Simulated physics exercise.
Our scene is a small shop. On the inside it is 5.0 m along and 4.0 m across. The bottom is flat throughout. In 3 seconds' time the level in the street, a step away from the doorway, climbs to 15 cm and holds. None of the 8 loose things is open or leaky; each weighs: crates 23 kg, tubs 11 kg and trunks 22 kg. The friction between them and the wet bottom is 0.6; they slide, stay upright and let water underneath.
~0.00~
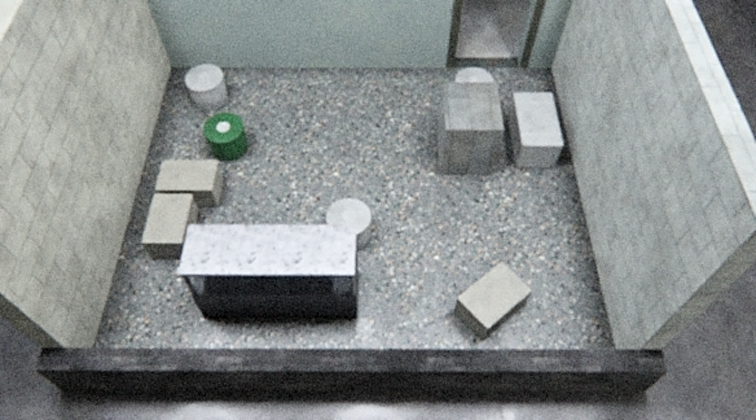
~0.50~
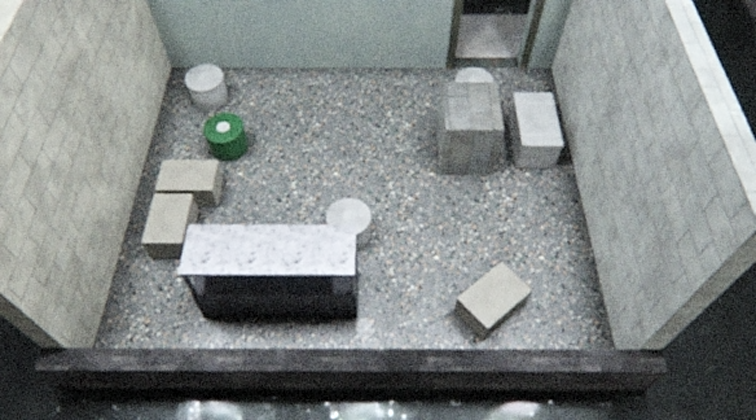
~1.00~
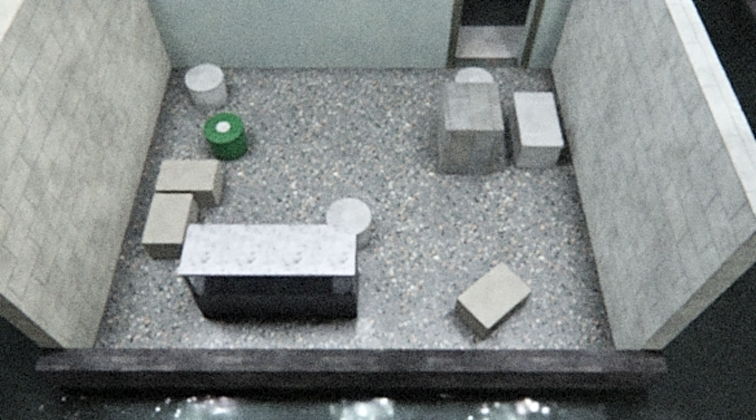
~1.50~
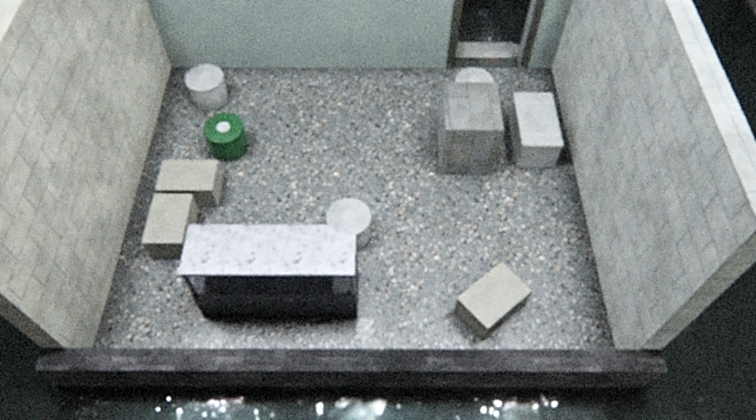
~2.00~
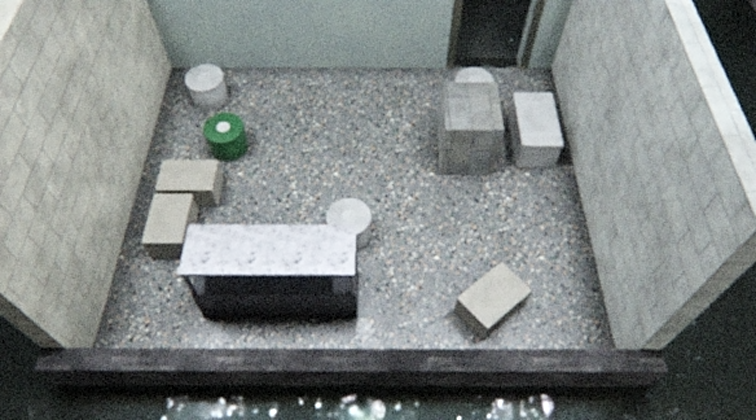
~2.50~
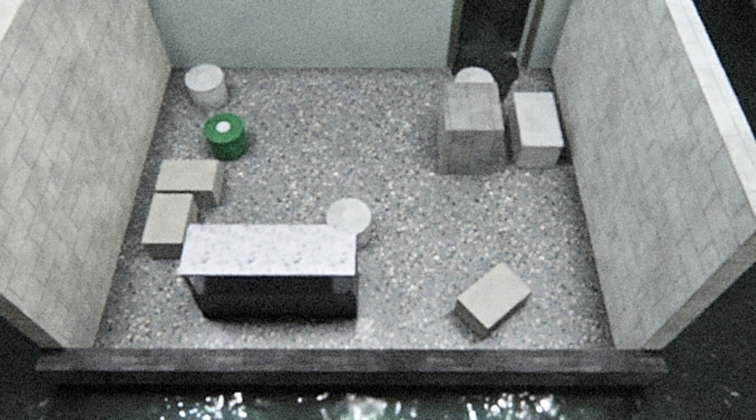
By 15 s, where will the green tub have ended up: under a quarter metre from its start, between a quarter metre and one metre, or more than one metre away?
It ends up under a quarter metre from where it began.
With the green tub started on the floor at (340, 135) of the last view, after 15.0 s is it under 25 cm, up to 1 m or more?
Looks like it hardly stirs.
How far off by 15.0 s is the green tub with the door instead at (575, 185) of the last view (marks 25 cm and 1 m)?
I'd expect the green tub to remain in place.
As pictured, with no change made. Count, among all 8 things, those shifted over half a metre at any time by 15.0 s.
The total is 2.
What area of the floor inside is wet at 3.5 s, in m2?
About 1.5 m2.
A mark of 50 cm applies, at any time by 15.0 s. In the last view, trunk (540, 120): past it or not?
It is beyond that.
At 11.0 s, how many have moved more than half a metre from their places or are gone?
2.
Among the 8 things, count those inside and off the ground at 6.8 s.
At that instant the tally stands at 0.
After 3.5 s the green tub is near (223, 127), 0.0 m from its start, aground; 0 afloat.
After 6.8 s the green tub is near (223, 127), 0.0 m from its start, aground; 0 afloat.
After 11.0 s the green tub is near (223, 127), 0.0 m from its start, aground; 1 afloat.
After 15.0 s the green tub is near (223, 127), 0.0 m from its start, aground; 1 afloat.
